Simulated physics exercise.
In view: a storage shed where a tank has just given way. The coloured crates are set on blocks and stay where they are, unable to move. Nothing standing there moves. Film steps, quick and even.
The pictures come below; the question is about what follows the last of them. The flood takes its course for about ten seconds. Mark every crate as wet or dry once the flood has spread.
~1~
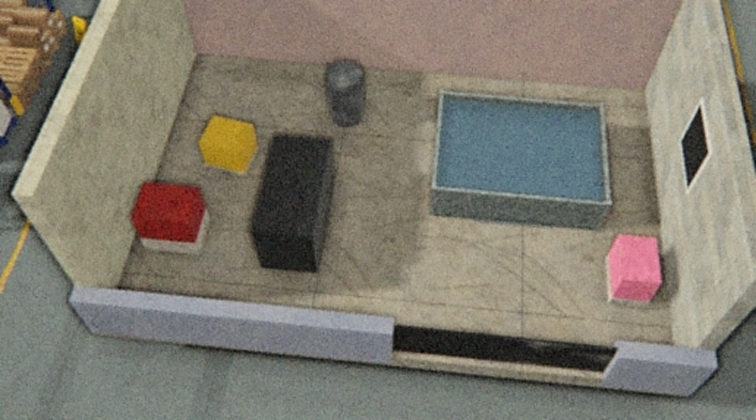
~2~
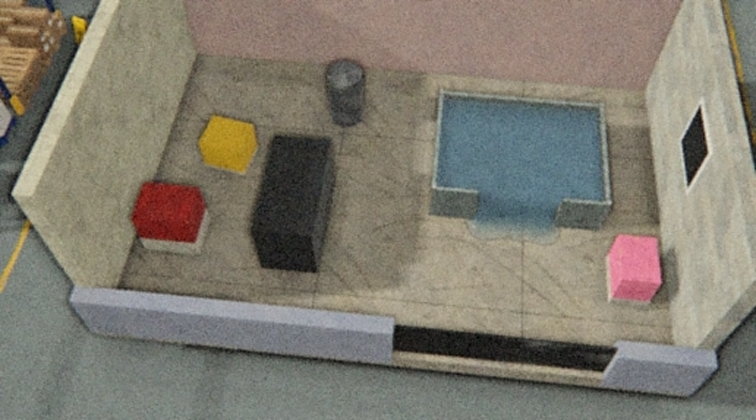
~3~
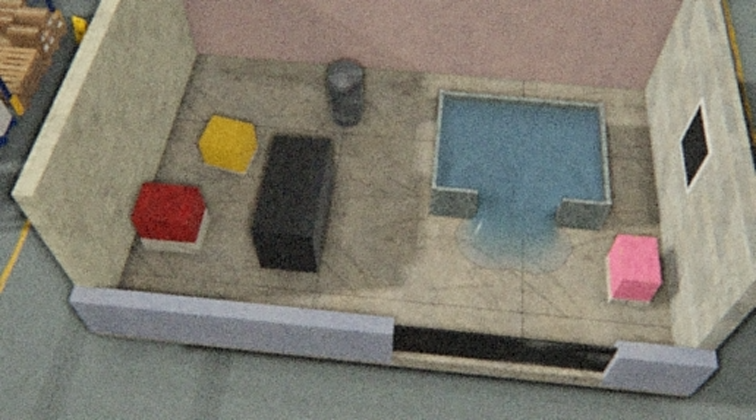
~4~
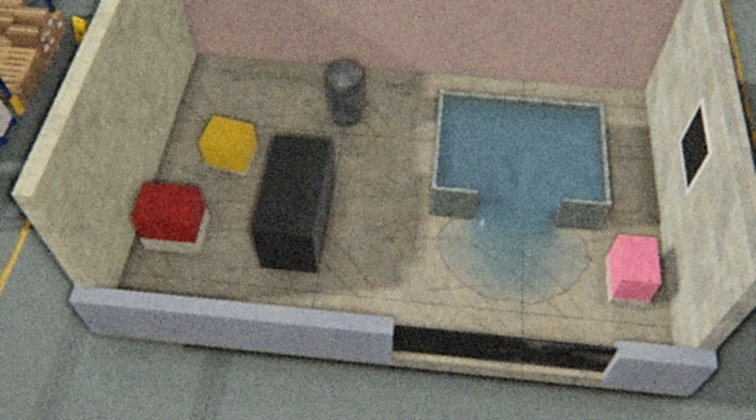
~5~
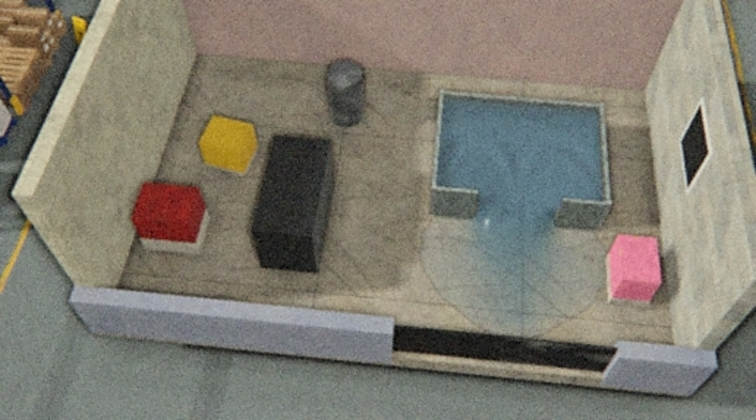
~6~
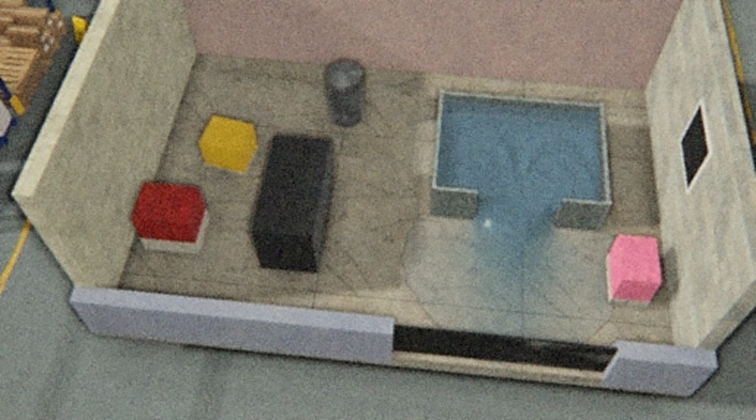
Yellow crate: Wet, red crate: Dry, pink crate: Wet.
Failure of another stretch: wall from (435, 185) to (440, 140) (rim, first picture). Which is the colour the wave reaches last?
My pick is the crate marked pink.
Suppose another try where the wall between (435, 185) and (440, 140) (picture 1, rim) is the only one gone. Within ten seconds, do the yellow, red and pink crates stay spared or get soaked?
In short: The yellow one gets wet, the red one is spared, the pink one stays dry.
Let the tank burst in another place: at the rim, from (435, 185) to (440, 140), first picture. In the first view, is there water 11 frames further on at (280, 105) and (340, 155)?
The first spot is submerged, the second submerged.
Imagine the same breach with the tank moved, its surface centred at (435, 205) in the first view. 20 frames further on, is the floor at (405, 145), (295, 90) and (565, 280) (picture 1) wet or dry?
As listed: Dry, clear, covered.
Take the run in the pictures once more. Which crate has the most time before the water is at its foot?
That one's the yellow crate.
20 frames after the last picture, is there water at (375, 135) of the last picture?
Answer: No flooding.
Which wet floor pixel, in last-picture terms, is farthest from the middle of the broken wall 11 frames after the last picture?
Front's tip: Near (209, 321).
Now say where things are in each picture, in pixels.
Still water in the tank at (520, 148), in the first frame.
The front is at (472, 228), out from the gap at (516, 211), in the second frame.
Water pours out at (515, 213) and has run to (471, 255), in the third frame.
Water pours out at (515, 214) and has run to (490, 292), in the fourth frame.
The front is at a hidden place, out from the gap at (515, 213), in the fifth frame.
Water pours out at (516, 213) and has run to a hidden place, in the sixth frame.
A moment on, water covers 20 % of the floor; the yellow crate not reached, the red crate not reached, the pink crate water round its plinth.
Next, water covers 30 % of the floor; the yellow crate not reached, the red crate not reached, the pink crate water round its plinth.
Then, water covers 50 % of the floor; the yellow crate not reached, the red crate water round its plinth, the pink crate water round its plinth.
Later, water covers 85 % of the floor; the yellow crate water round its plinth, the red crate water round its plinth, the pink crate water round its plinth.
In the end, water covers 100 % of the floor; the yellow crate was topped, the red crate stayed above the water, the pink crate was topped.
